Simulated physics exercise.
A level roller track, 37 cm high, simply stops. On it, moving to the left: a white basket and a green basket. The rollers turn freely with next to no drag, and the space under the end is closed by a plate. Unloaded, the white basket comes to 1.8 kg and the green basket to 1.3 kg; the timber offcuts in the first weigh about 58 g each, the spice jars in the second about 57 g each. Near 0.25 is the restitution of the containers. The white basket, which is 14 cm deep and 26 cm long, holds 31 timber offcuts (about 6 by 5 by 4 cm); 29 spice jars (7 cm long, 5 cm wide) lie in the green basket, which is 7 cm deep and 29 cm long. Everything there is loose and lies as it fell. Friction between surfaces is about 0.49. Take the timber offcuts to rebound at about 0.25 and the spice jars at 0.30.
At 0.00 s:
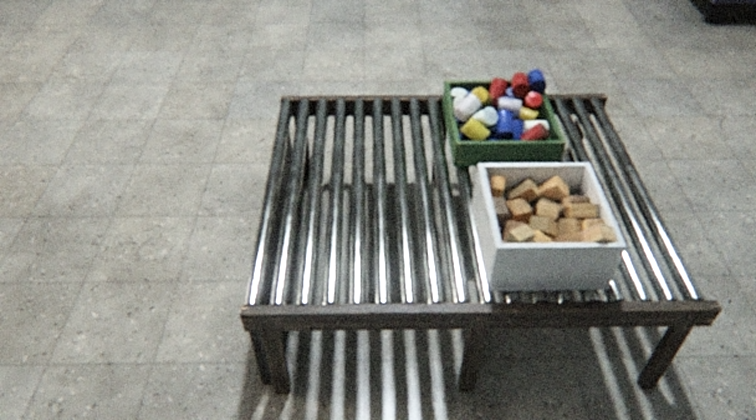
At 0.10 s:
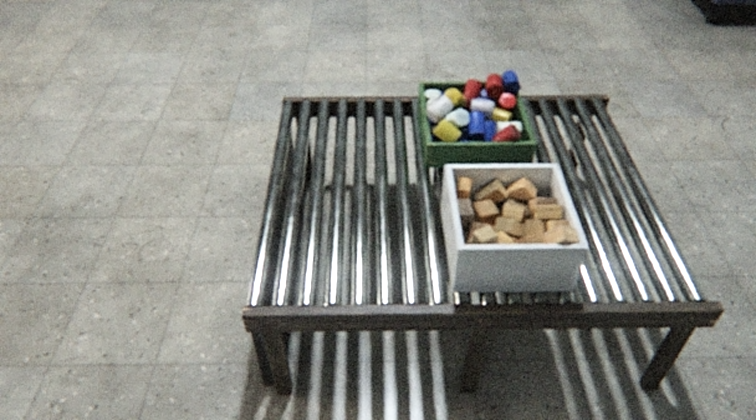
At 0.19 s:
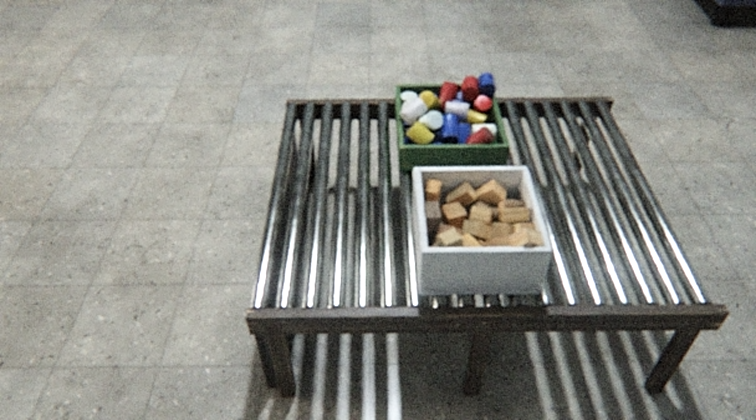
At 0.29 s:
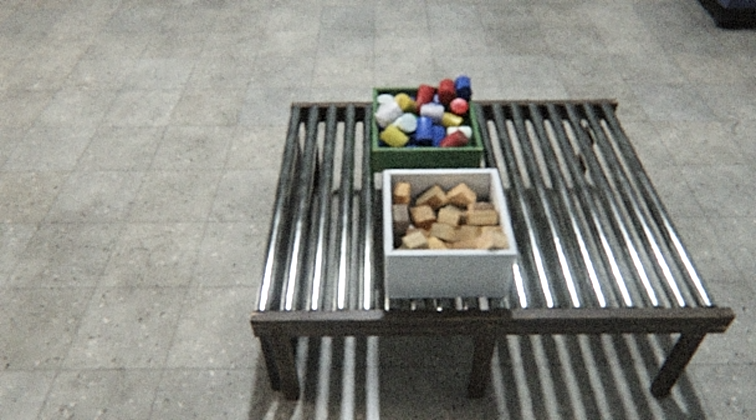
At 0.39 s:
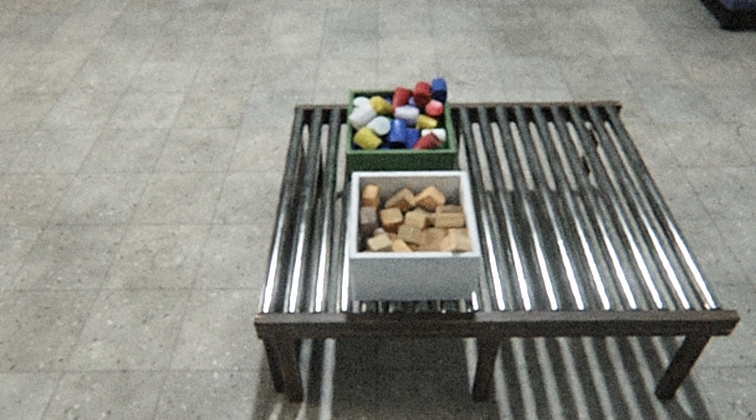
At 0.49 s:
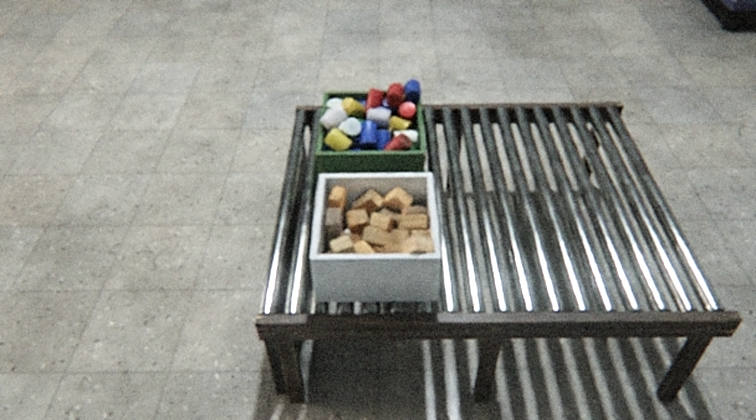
A white basket of wooden offcuts and, just behind it, a green basket of red, blue, yellow and white jars sit on a level track of metal rollers, seen from above and in front on a grey tiled floor. Both baskets slide steadily left together, from right of the middle to near the left side, their loads still inside. The camera pans slightly as they move.
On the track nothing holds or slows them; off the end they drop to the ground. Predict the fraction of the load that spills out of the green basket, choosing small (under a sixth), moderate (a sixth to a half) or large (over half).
Moderate.
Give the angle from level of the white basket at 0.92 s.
About 10 degrees.
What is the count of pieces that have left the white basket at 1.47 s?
At that moment the white basket count out stands near 5.
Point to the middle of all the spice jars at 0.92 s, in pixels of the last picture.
Centre: About (240, 136) px.
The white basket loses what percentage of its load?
White basket, 40 in a hundred gone.
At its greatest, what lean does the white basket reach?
Peak lean: Roughly 95°.
After 0.59 s, the front runs out over the edge.
After 0.92 s, the white basket leans 10° with 0 of 31 out and the green basket leans 14° with 0 of 29 out.
After 1.12 s, the white basket leans 51° with 0 of 31 out and the green basket leans 46° with 7 of 29 out.
After 1.47 s, the white basket has gone over with 5 of 31 out and the green basket is level with 10 of 29 out.
Outcome (at 2.22 s), the white basket has gone over with 13 of 31 out and the green basket is level with 10 of 29 out. Asked share, 10 of 29, 34 per cent.
